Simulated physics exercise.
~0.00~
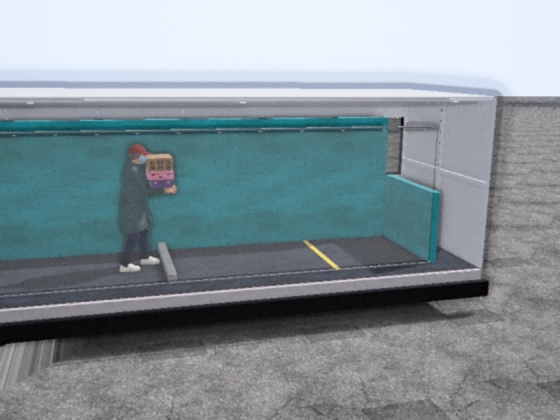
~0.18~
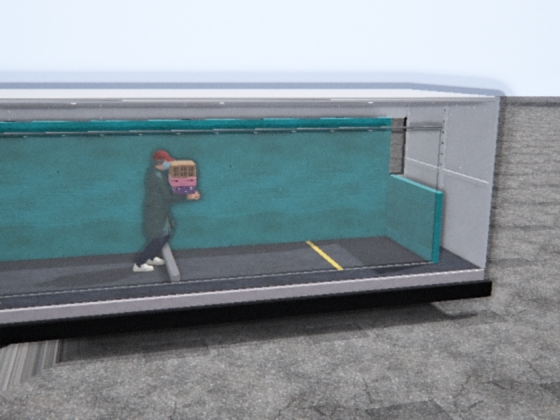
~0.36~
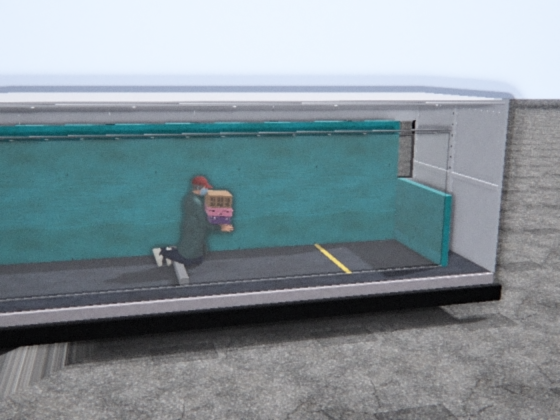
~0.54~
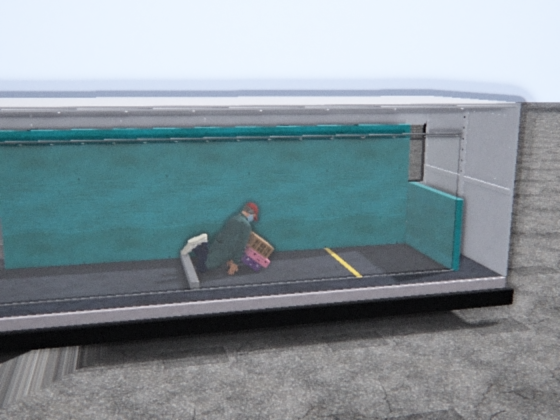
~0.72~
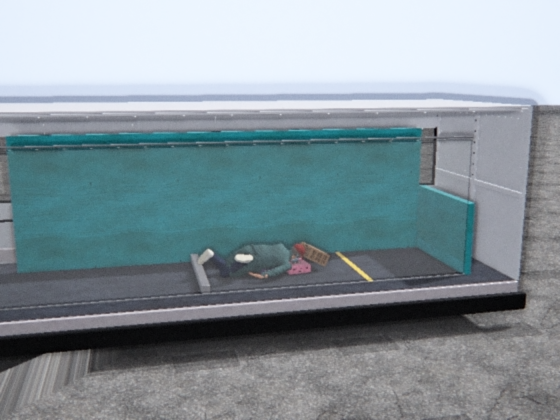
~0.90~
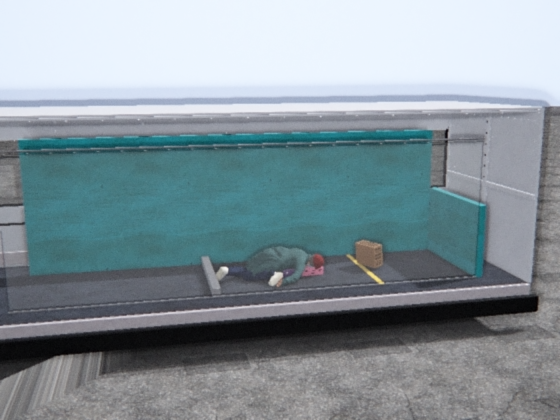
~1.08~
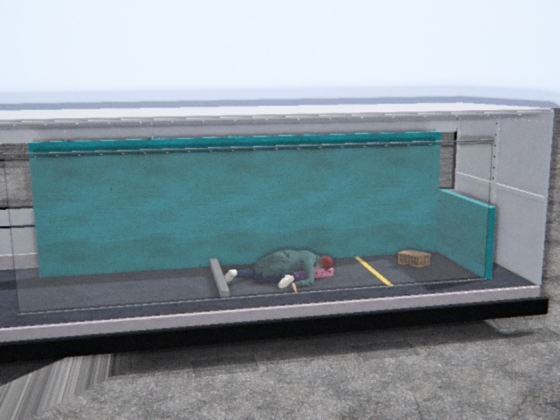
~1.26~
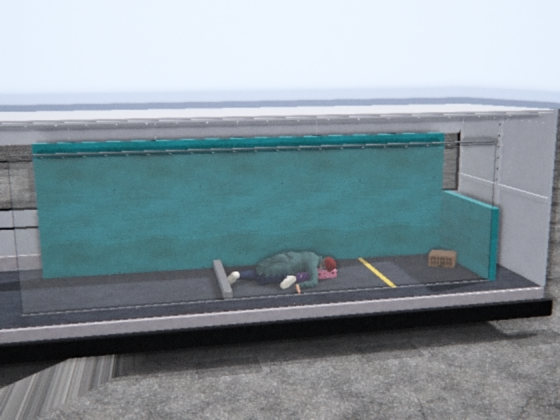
A traveller in a red cap carrying a stack of small boxes tripped over a low rail and fell forward to the floor, sending the brown crate tumbling right past the yellow line, while the traveller lay sprawled short of it.
